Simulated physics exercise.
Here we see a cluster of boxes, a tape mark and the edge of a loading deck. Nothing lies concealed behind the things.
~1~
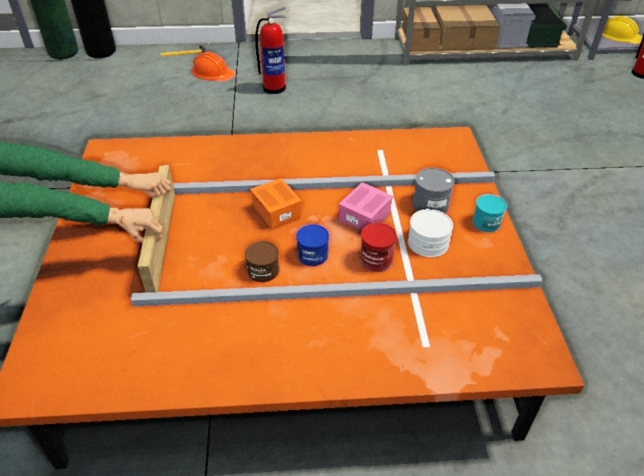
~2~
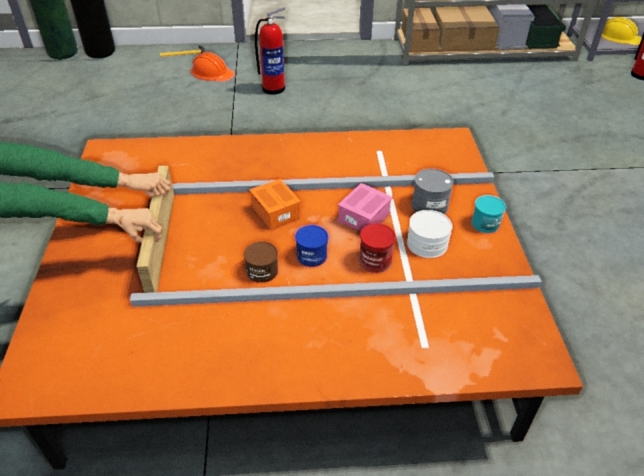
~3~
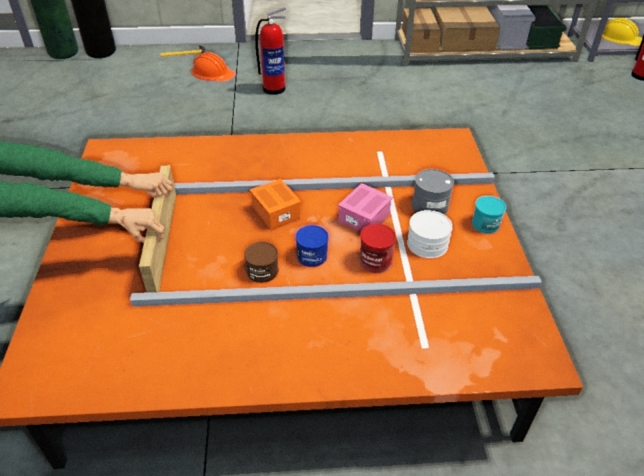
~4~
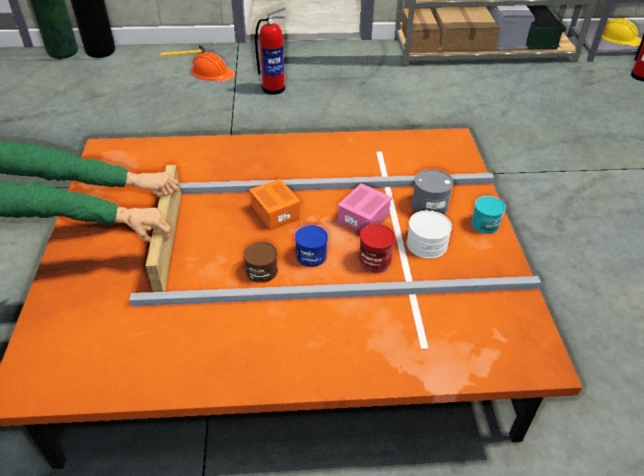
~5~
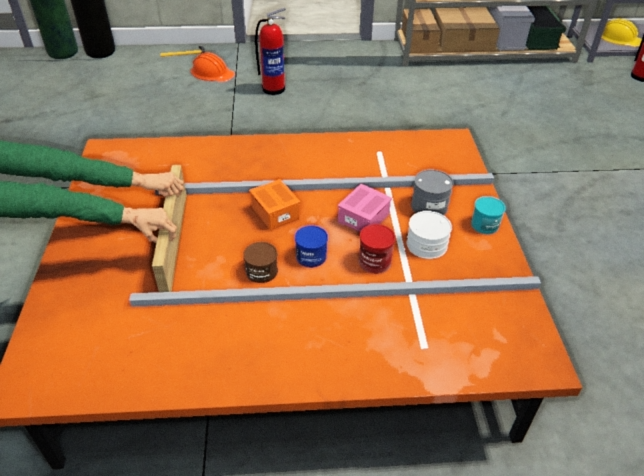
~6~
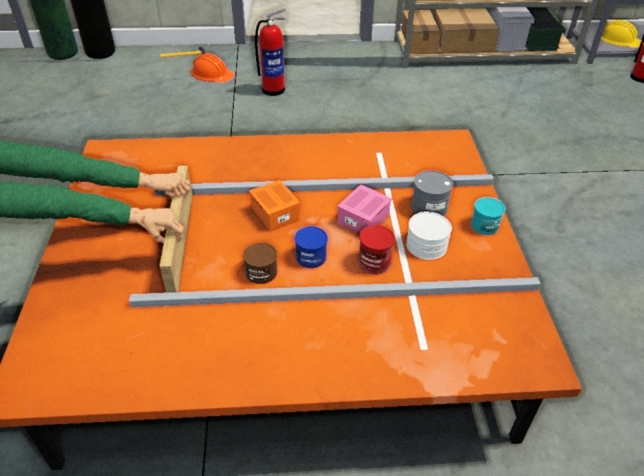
A wooden plank, held by two green-sleeved hands, slid slightly to the right along an orange table between two grey rails, while the boxes and coloured cans ahead of it stayed put.
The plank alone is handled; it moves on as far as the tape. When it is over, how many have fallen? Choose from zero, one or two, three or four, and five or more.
When it is over, zero have fallen.
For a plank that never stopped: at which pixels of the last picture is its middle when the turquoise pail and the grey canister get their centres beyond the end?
The turquoise pail gives roughly (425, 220), the grey canister roughly (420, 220).
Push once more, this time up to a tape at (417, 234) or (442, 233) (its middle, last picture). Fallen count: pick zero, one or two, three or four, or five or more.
First zero, then one to two.
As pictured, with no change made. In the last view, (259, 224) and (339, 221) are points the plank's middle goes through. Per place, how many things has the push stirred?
2 at one spot and 6 at the other.
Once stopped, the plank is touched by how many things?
It touches 3.
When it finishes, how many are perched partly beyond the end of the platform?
I'd say 0 of them.
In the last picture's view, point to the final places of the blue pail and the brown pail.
In the last picture they sit at about (416, 234) and about (422, 258).
Soon after, none off yet; turquoise pail at rest near (487, 217); grey canister at rest near (431, 195); white canister at rest near (428, 236).
After that, none off yet; turquoise pail at rest near (487, 217); grey canister displaced about its own width near (453, 189); white canister displaced a little near (435, 234).
In the end, the number that fall off is zero.
